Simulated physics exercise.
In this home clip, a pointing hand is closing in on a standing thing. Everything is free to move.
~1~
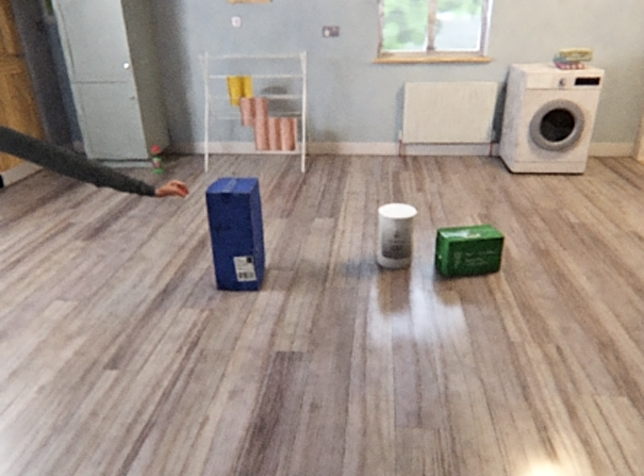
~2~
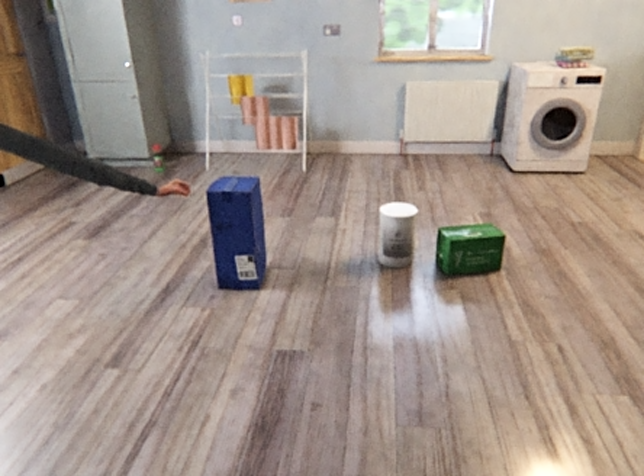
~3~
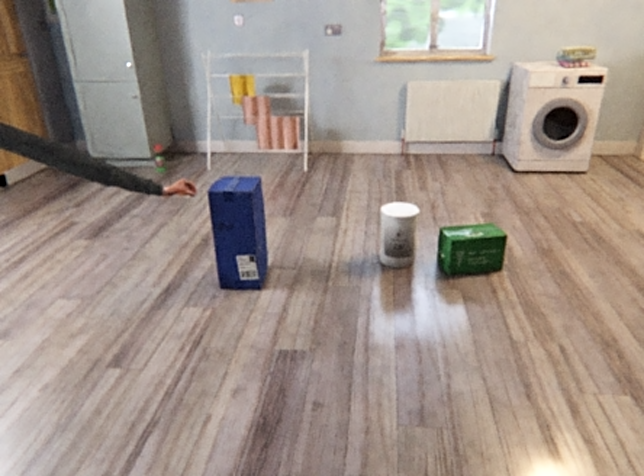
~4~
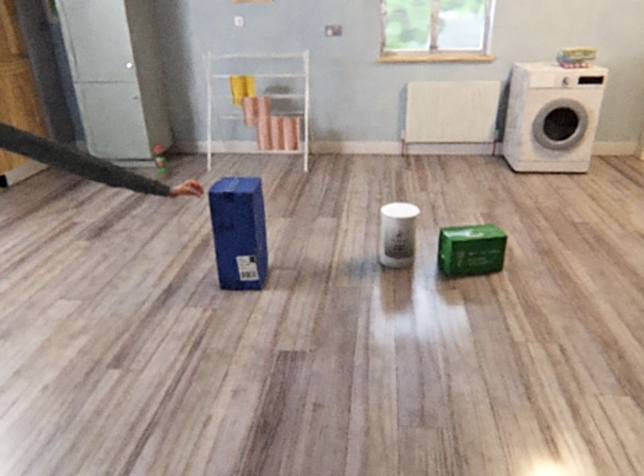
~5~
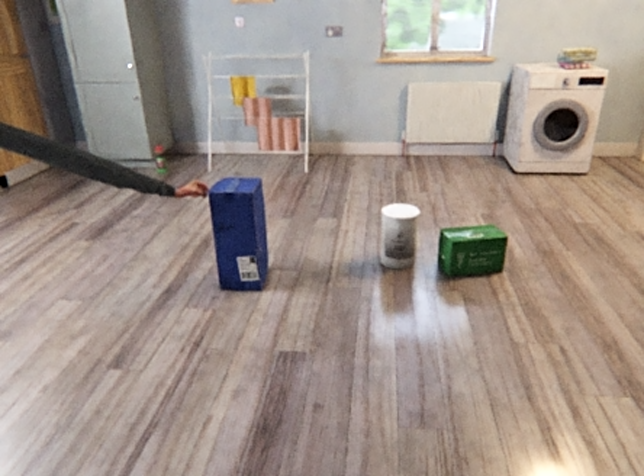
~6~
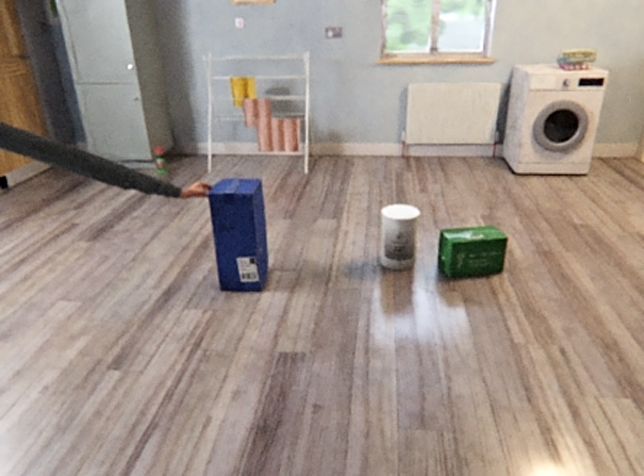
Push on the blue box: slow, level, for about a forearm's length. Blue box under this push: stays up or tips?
It is overturned.
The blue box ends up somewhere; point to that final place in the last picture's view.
At about (322, 264).
Then, 0.40 s past the last view, blue box rocked 13° from its first pose near (253, 232).
Then, 0.90 s past the last view, blue box rocked 32° from its first pose near (271, 232).
Then, 1.20 s past the last view, blue box rocked 67° from its first pose near (303, 247).
Then, 1.30 s past the last view, blue box on its side near (318, 265).
Finally, down or leaning hard on the floor, blue box. Final places as the last picture's camera would see them, blue box near (322, 264).
